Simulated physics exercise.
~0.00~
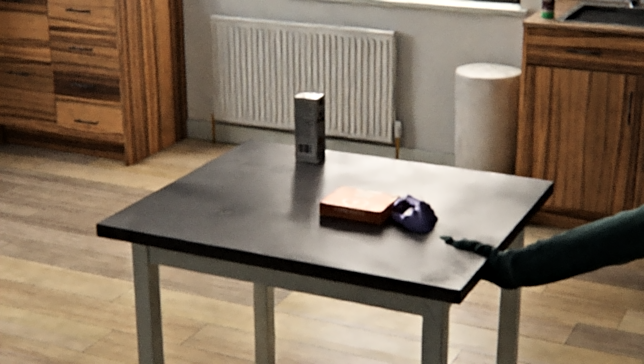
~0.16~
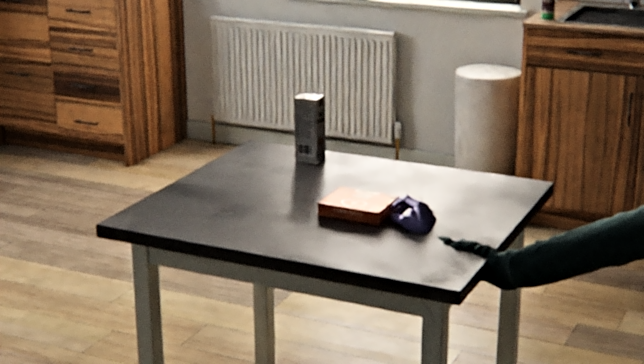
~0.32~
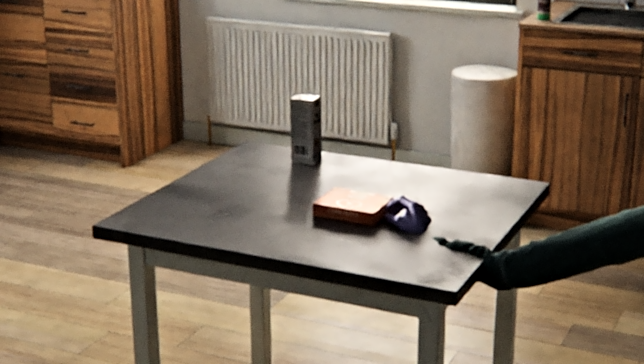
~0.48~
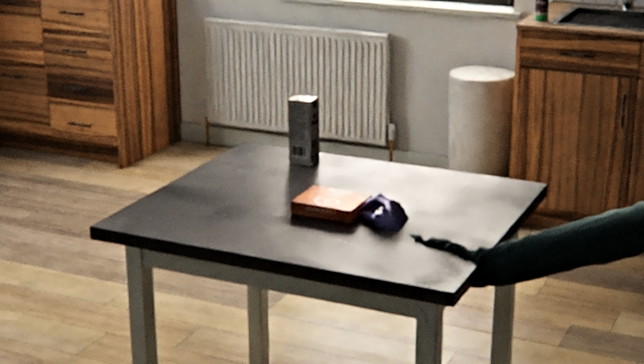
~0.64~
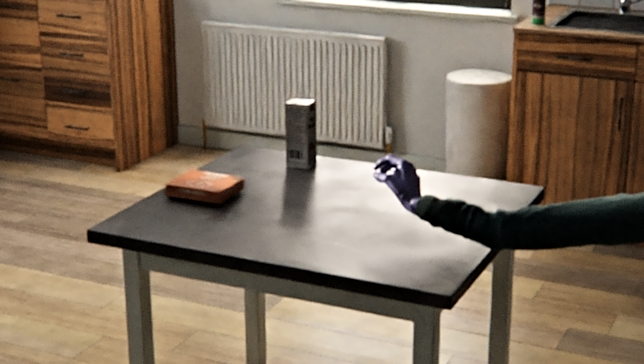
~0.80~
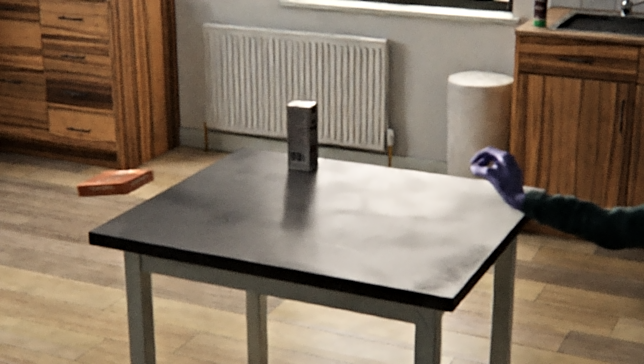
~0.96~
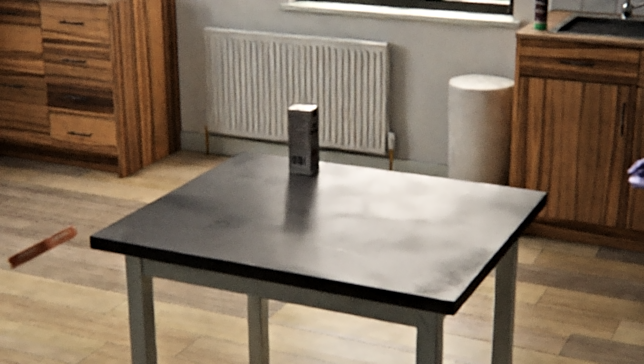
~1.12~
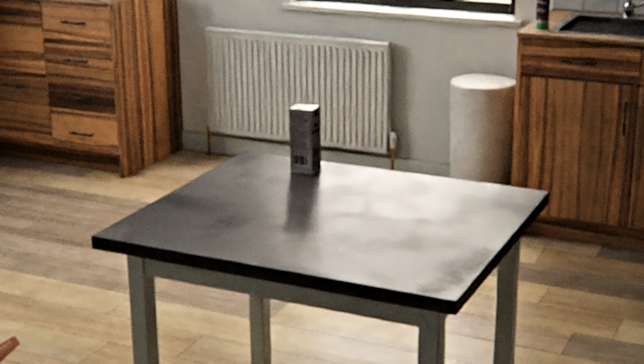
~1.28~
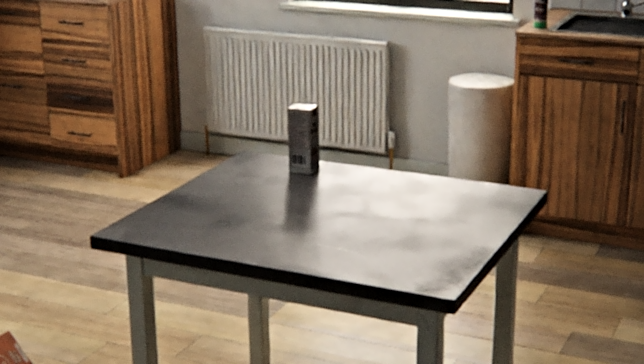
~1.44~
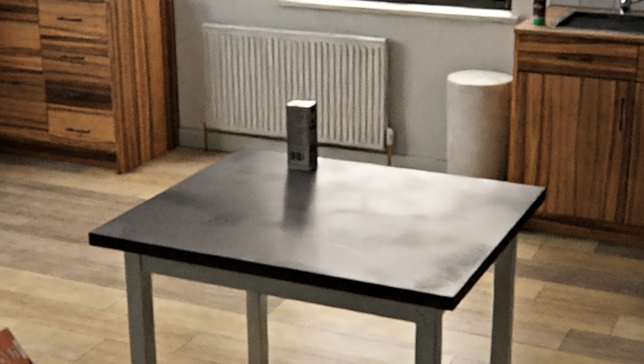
In a kitchen with wooden cabinets and a white radiator, a dark table holds an upright grey carton and a flat orange packet. A purple-gloved hand in a dark green sleeve rests against the packet's right side. The hand pushes the packet left, then lets go and draws back as it slides quickly across the tabletop. The packet shoots off the left edge, tilting as it drops, while the arm withdraws to the right. It ends on the floor at the lower left, only partly in view, and the carton still stands on the table.
